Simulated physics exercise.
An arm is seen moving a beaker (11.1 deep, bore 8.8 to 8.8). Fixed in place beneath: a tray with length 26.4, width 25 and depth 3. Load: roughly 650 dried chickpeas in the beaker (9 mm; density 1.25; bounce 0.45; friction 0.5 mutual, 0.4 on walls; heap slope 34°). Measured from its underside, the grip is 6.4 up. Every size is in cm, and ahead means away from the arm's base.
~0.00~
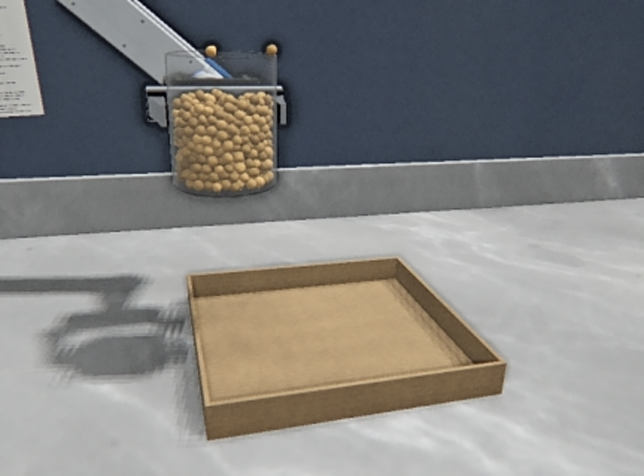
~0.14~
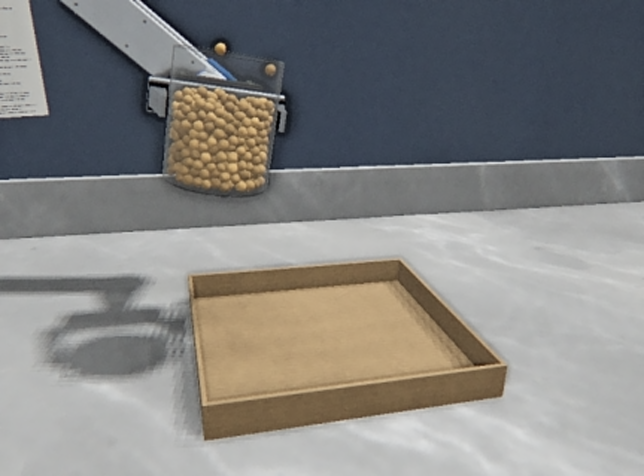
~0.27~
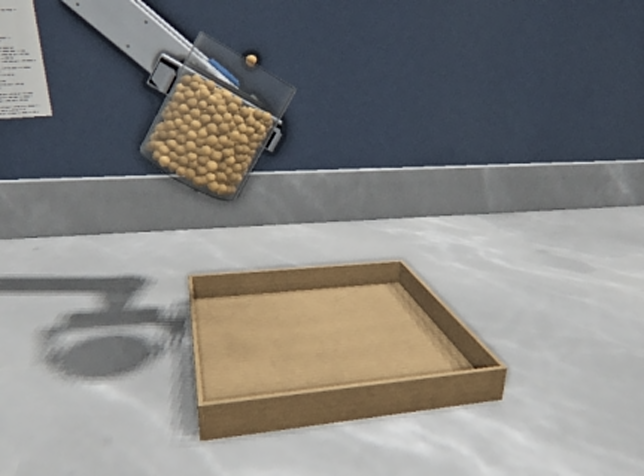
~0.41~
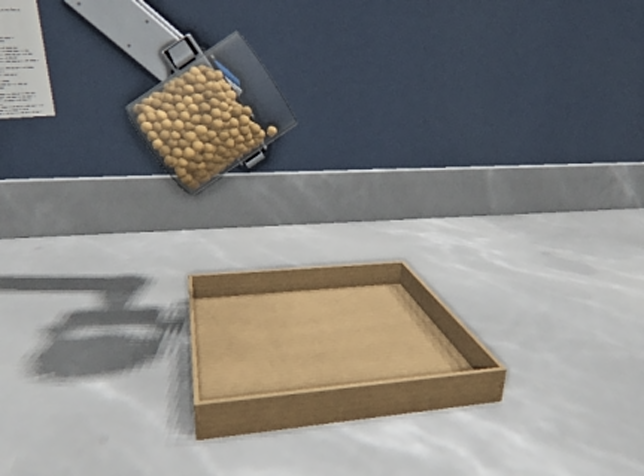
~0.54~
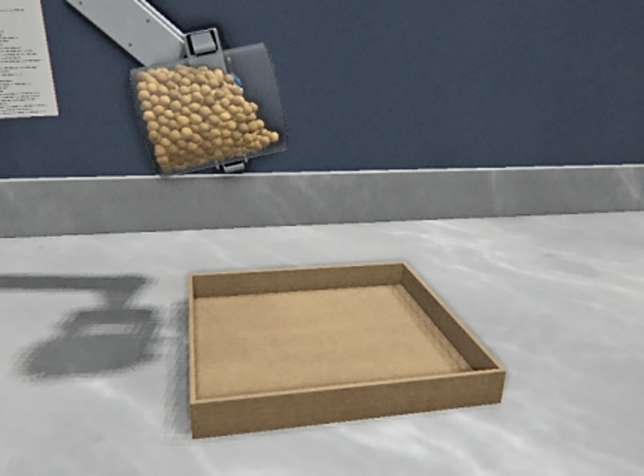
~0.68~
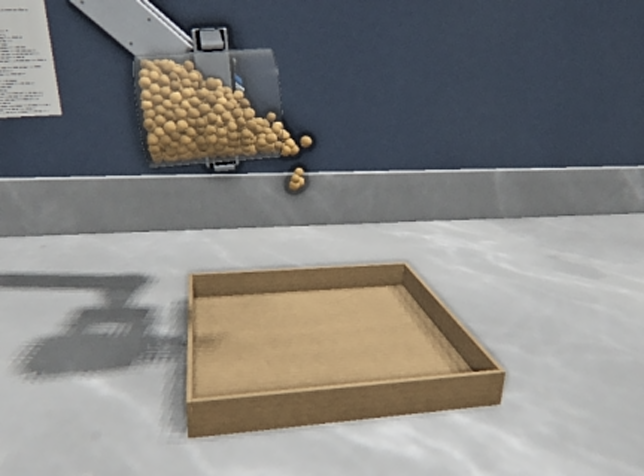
On a pale marbled surface before a dark blue wall, a mechanical arm tilts a clear beaker of dried chickpeas rightward above an empty, shallow brown tray until it lies nearly sideways, and a few chickpeas drop from its mouth.
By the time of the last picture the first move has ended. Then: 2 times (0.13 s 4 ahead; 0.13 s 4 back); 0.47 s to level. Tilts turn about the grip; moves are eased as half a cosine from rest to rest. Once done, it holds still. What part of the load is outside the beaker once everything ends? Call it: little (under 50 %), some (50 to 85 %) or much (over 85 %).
Some - 50 to 85 %.
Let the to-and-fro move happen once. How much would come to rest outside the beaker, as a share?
It would come to around 40 %.
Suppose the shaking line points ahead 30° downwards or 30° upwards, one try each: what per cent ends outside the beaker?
First try about 40 %, second try about 65 %.
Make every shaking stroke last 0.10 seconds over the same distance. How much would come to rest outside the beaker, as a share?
It would come to roughly 70 %.
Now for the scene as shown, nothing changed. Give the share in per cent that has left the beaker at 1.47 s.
Roughly 60 per cent by then.
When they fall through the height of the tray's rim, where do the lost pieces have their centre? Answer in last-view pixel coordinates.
Centre: Roughly (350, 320).
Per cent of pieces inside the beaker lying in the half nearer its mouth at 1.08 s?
Close to 55 in a hundred.
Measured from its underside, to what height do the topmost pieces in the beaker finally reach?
About 6.0 cm.
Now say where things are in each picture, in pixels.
In the first frame, the beaker middle at (224, 123), level; upper third of the load around (224, 113), from x 175 to 270, top at y 50; 654 in the beaker.
In the second frame, the beaker middle at (222, 122), tilted 8° forward; upper third of the load around (220, 113), from x 170 to 270, top at y 50.
In the third frame, the beaker middle at (218, 121), tilted 30° forward; upper third of the load around (208, 111), from x 150 to 270, top at y 60.
In the fourth frame, the beaker middle at (213, 116), tilted 56° forward; upper third of the load around (197, 101), from x 140 to 270, top at y 70.
In the fifth frame, the beaker middle at (210, 111), tilted 78° forward; upper third of the load around (188, 92), from x 140 to 275, top at y 70.
In the sixth frame, the beaker middle at (209, 108), tilted 86° forward; upper third of the load around (179, 93), from x 145 to 305, top at y 65; 650 in the beaker, 4 in flight or on a rim.
After 1.08 s, tilted 86° forward, highest piece 25 above the table; 415 in the beaker, 213 in the tray, 26 in flight or on a rim.
After 1.47 s, tilted 32° forward, highest piece 26 above the table; 401 in the tray, 249 in the beaker, 2 on the table or floor, 2 in flight or on a rim.
After 1.87 s, level, highest piece 24 above the table; 403 in the tray, 249 in the beaker, 2 on the table or floor.
After 2.92 s, level, highest piece 24 above the table; 403 in the tray, 249 in the beaker, 2 on the table or floor.
In the end, 403 in the tray, 249 in the beaker, 2 on the table or floor. That is 62 % outside the beaker.
